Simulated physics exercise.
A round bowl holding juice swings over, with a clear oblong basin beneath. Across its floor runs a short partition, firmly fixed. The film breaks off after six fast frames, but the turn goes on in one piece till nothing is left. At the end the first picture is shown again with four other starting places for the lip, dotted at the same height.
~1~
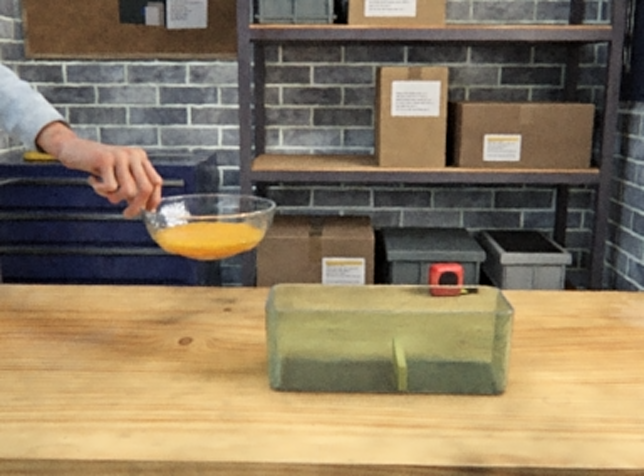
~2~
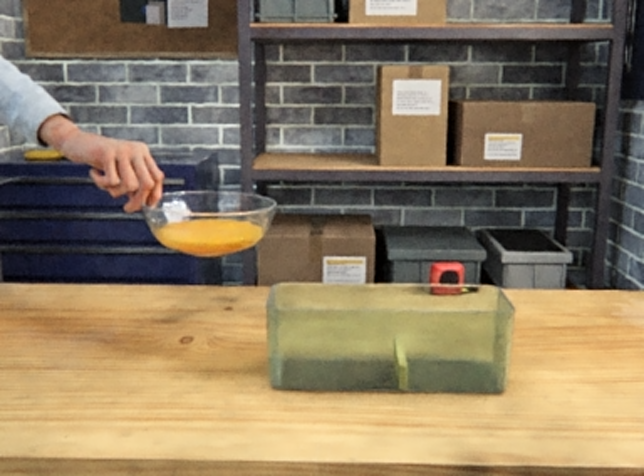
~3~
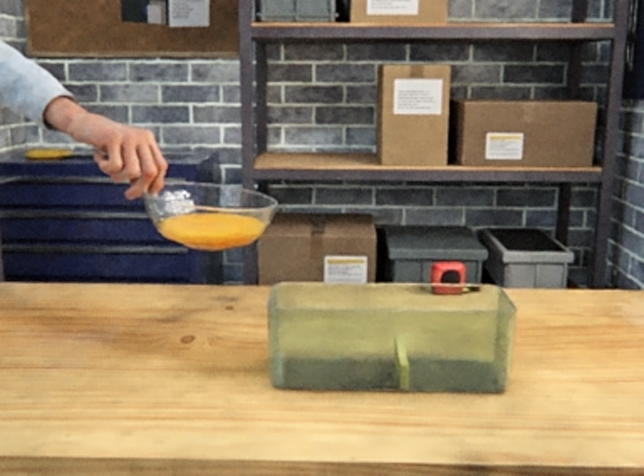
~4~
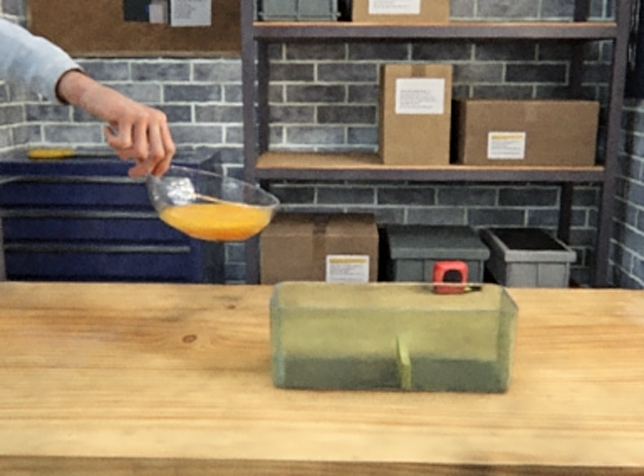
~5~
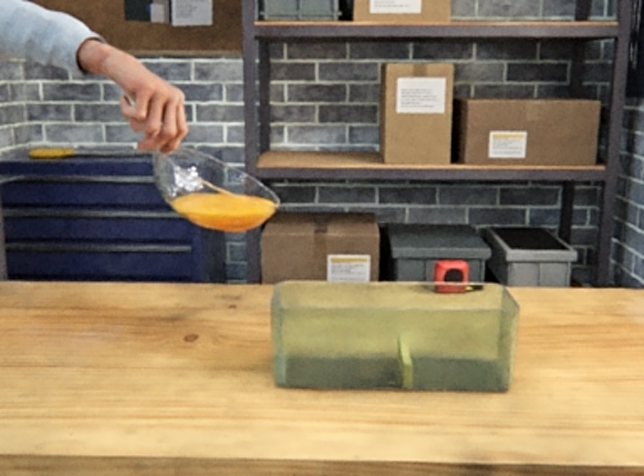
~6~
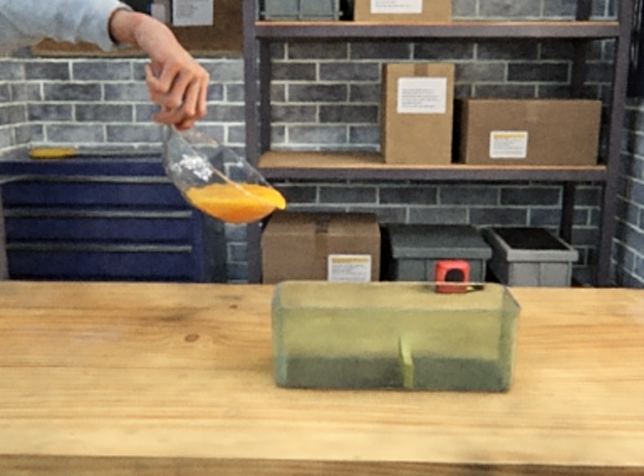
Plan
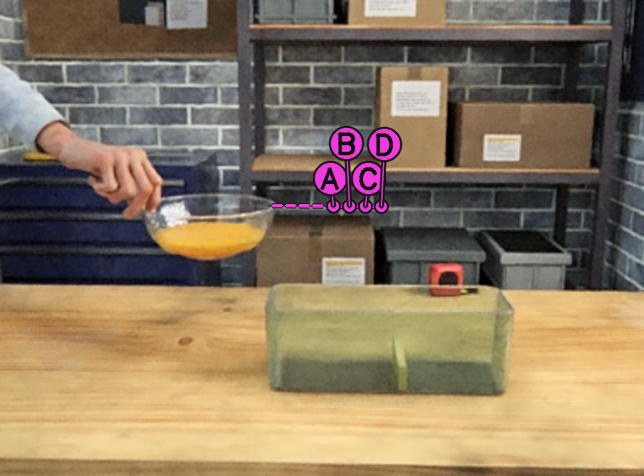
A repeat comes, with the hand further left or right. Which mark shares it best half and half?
Spot A.
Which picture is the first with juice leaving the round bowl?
In picture 6.
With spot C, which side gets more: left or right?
More ends on the right.
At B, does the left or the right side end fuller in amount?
More ends on the right.
In magenta, A at (333, 206); B at (349, 206); C at (365, 206); D at (381, 206).
If A is chosen, about 48 % ends left of the wall and 50 % right of it.
If B is chosen, about 17 % ends left of the wall and 82 % right of it.
If C is chosen, about 8 % ends left of the wall and 90 % right of it.
If D is chosen, about 7 % ends left of the wall and 92 % right of it.
